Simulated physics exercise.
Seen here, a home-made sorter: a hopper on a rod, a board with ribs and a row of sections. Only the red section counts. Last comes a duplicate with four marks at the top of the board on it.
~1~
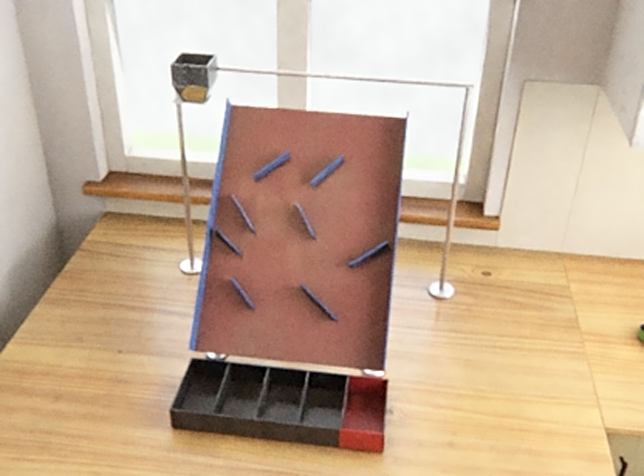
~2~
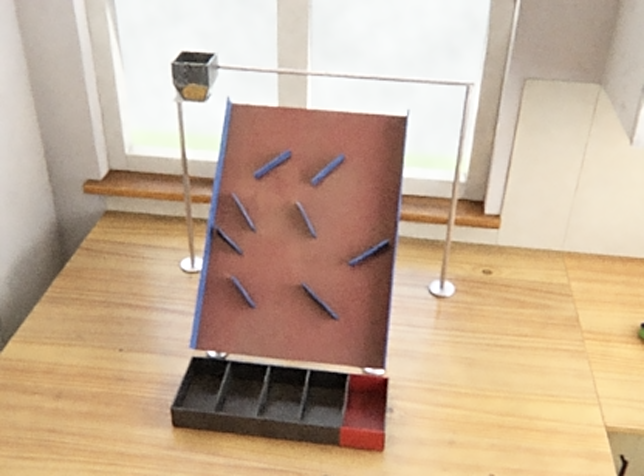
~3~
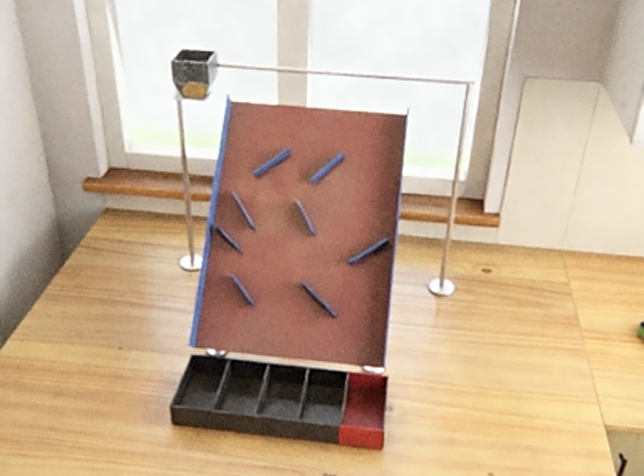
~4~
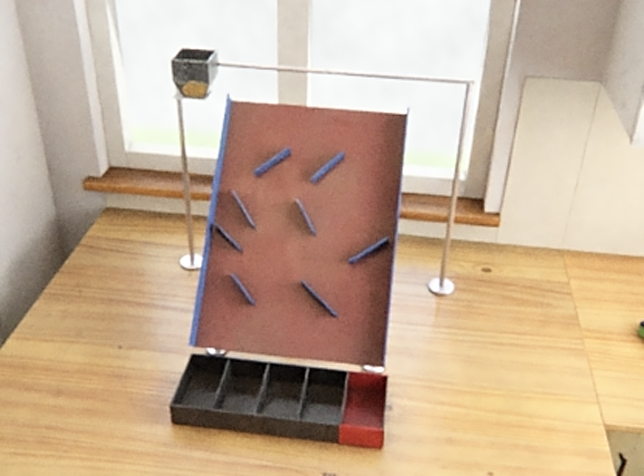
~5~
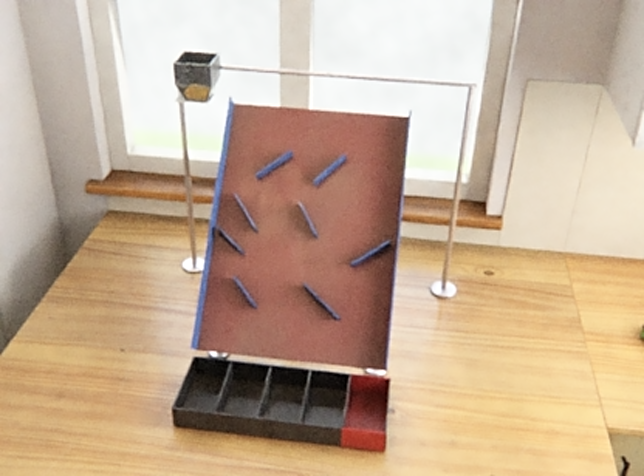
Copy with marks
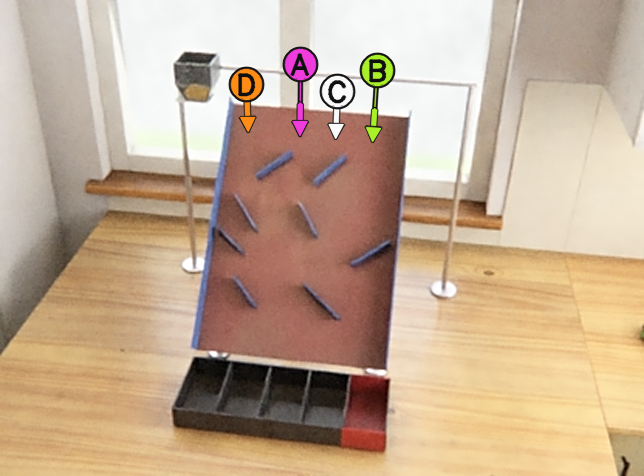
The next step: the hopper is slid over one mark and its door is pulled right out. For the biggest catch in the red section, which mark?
B works best here.
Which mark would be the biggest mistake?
D.
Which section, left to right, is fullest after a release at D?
It is the third one.
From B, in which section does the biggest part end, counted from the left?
The fifth.
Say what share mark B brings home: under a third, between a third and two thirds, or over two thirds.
Over two thirds.
On the marked copy, mark A meets the board at (300, 130); mark B meets the board at (372, 136); mark C meets the board at (335, 133); mark D meets the board at (247, 126).
With A, about a quarter in the red section, about two thirds in other sections, a small part outside the box.
With B, most in the red section, about a quarter in other sections.
With C, about a quarter in the red section, most in other sections.
With D, a stray few in the red section, nearly all in other sections, a small part held on the board.
